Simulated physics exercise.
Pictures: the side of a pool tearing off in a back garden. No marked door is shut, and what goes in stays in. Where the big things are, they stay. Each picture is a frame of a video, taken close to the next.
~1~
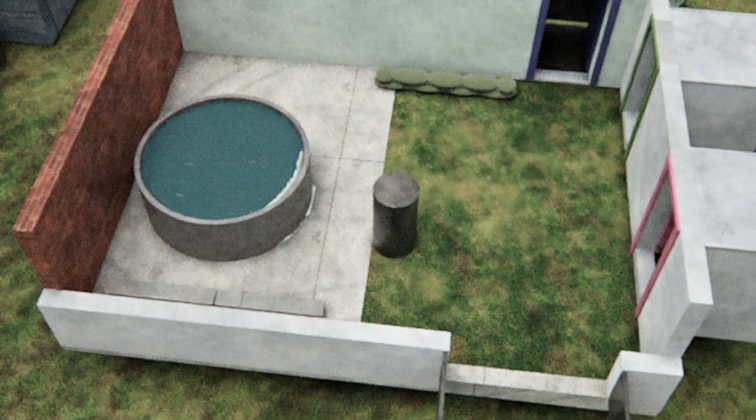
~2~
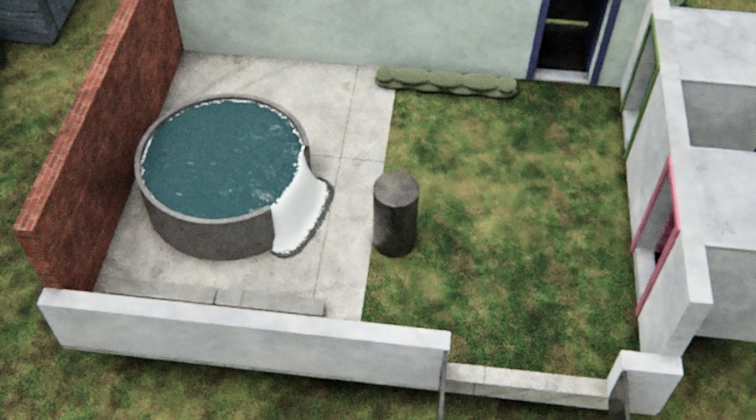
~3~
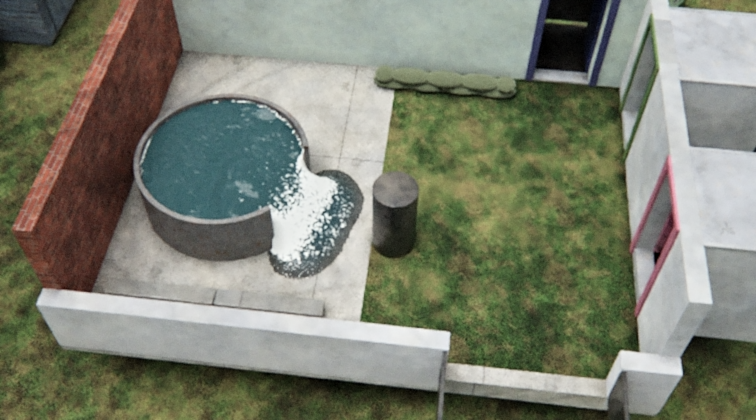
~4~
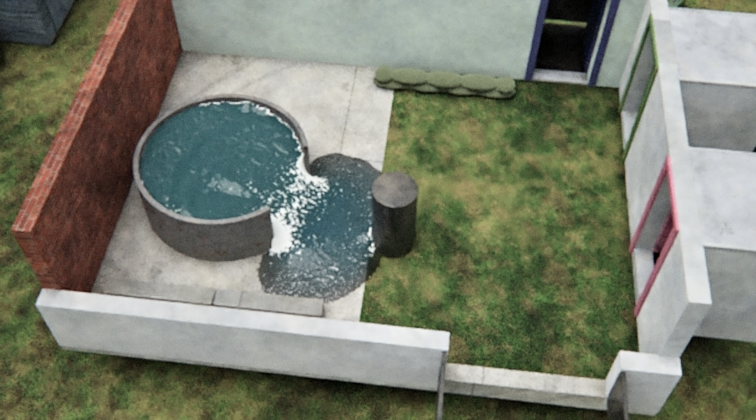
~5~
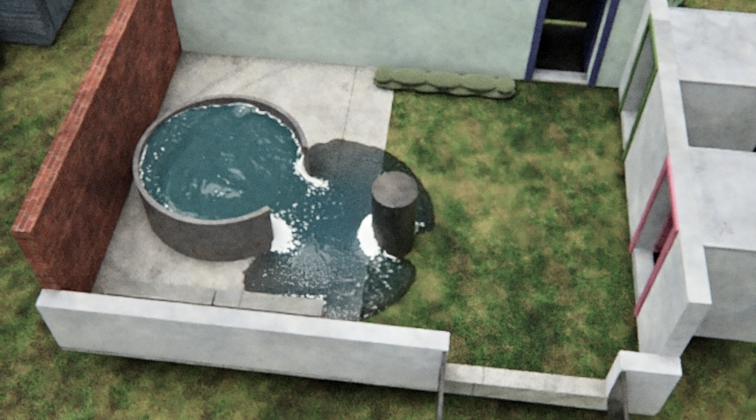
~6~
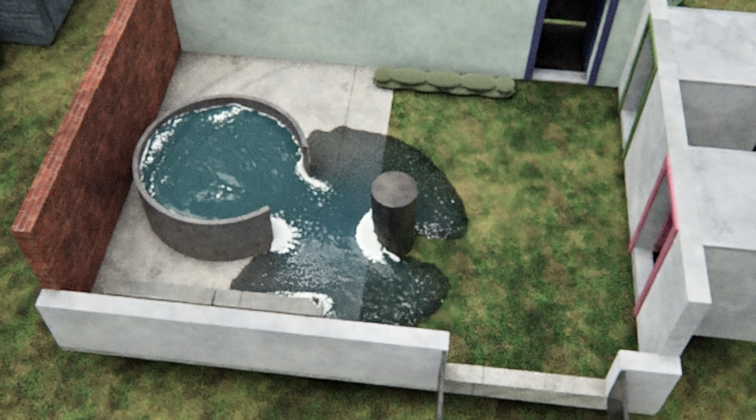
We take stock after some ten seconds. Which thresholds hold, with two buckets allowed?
In the end the green door will respect the limit, the blue door will break the limit, the pink door will respect the limit.
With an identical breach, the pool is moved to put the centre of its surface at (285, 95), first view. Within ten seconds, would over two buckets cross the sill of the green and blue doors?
Green door tops the limit, blue door tops the limit.
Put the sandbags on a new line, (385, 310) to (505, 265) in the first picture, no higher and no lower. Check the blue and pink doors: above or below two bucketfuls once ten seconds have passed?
Blue door: Over the line; pink door: Under the line.
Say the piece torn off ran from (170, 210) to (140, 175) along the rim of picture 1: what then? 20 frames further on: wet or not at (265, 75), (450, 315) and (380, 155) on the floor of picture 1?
Respectively: Drenched, drenched and parched.
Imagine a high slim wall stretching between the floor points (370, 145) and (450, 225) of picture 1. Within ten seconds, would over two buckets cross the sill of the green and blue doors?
My take is that the green door misses the threshold while the blue door misses the threshold.
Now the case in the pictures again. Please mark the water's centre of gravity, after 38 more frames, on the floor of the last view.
It's close to (395, 215).
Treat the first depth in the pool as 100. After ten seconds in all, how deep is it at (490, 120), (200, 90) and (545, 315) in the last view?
In order: About 8, 8 and 10 in a hundred.
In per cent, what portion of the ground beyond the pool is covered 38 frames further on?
It comes out near 80 percent.
A moment on, water covers 30 % of the floor; the green door not reached, the blue door not reached, the pink door not reached.
Next, water covers 50 % of the floor; the green door not reached, the blue door not reached, the pink door not reached.
Then, water covers 70 % of the floor; the green door wet at the sill, nothing in, the blue door wet at the sill, nothing in, the pink door wet at the sill, nothing in.
Later, water covers 80 % of the floor; the green door wet at the sill, nothing in, the blue door under two buckets in, the pink door wet at the sill, nothing in.
In the end, water covers 95 % of the floor; the green door wet at the sill, nothing in, the blue door over two buckets in, the pink door wet at the sill, nothing in.
